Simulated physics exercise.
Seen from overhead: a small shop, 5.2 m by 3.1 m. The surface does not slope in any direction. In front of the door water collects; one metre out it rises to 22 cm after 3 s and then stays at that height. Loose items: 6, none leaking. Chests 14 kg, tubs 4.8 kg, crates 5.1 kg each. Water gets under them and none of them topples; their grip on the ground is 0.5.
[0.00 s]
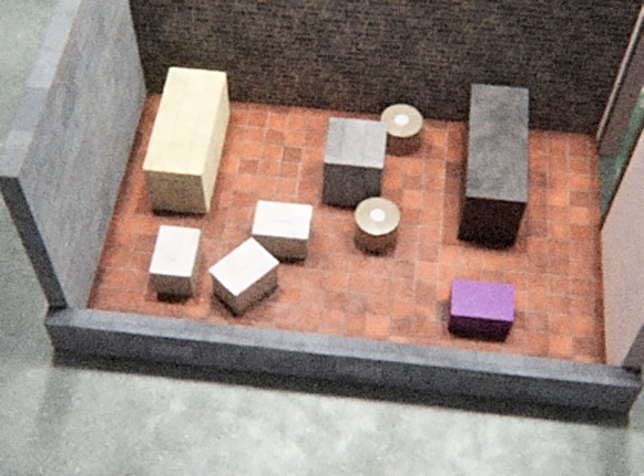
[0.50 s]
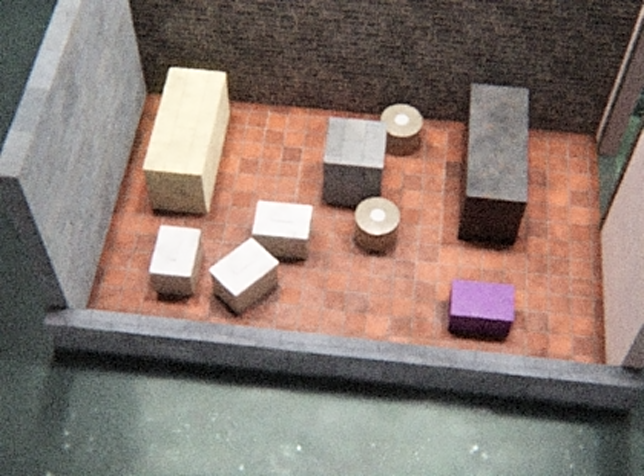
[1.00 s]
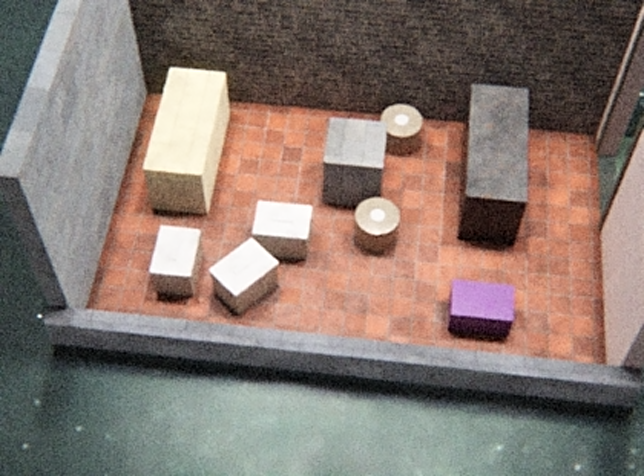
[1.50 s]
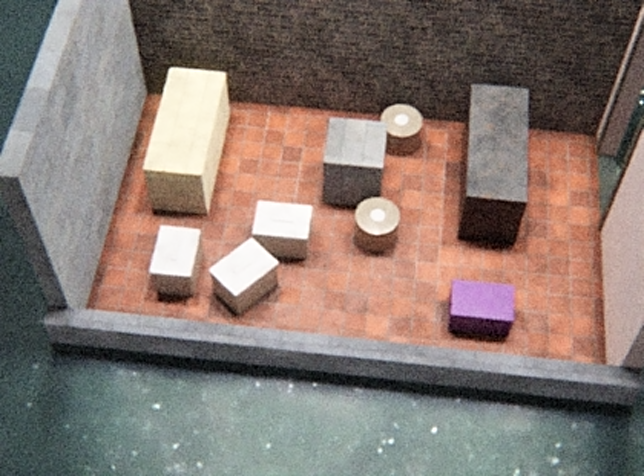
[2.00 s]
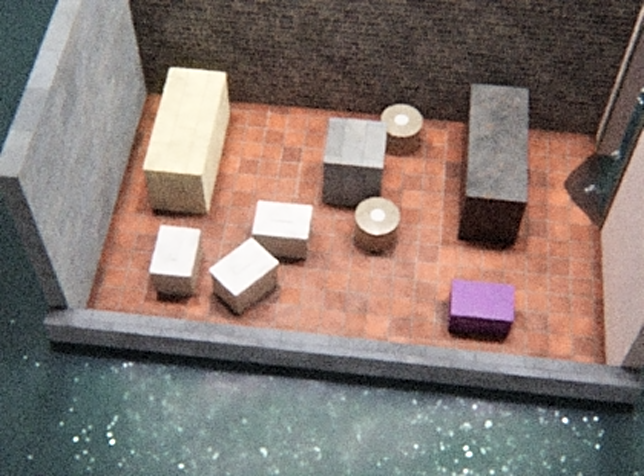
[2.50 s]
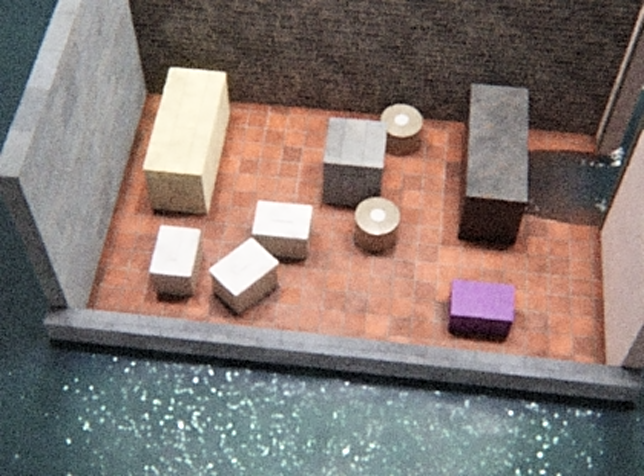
Dark water gathers around a small shop with a red tiled floor, seen from above at a steady angle. Inside stand a tall cream block at left, a grey block and two round stools mid-room, a dark block at right, three white crates at lower left and a purple crate at lower right. Glints multiply on the water outside, then a dark patch spreads in through the right-hand doorway, while every object stays still.
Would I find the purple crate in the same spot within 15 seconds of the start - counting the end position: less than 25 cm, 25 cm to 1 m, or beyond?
Final distance: Above a metre.
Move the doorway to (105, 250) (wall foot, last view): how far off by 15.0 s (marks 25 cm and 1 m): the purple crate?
In that case the purple crate would have gone a great distance.
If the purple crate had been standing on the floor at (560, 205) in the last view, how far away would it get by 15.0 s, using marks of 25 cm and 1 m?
By then it winds up well off.
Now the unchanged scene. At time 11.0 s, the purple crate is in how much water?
I'd put it at about 6 cm.
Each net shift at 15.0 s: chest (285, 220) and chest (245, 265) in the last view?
They've ended up 100 cm and 80 cm away, in that order.
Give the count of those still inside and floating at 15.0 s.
Total: 6.
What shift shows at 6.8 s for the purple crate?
About 140 cm by then.
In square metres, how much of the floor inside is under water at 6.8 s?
Roughly 9.5 m2 of it is wet.
After 3.5 s the purple crate is near (483, 300), 0.0 m from its start, aground; 0 afloat.
After 6.8 s the purple crate is near (334, 296), 1.4 m from its start, afloat; 1 afloat.
After 11.0 s the purple crate is near (257, 203), 2.5 m from its start, afloat; 4 afloat.
After 15.0 s the purple crate is near (253, 175), 2.7 m from its start, afloat; 6 afloat.
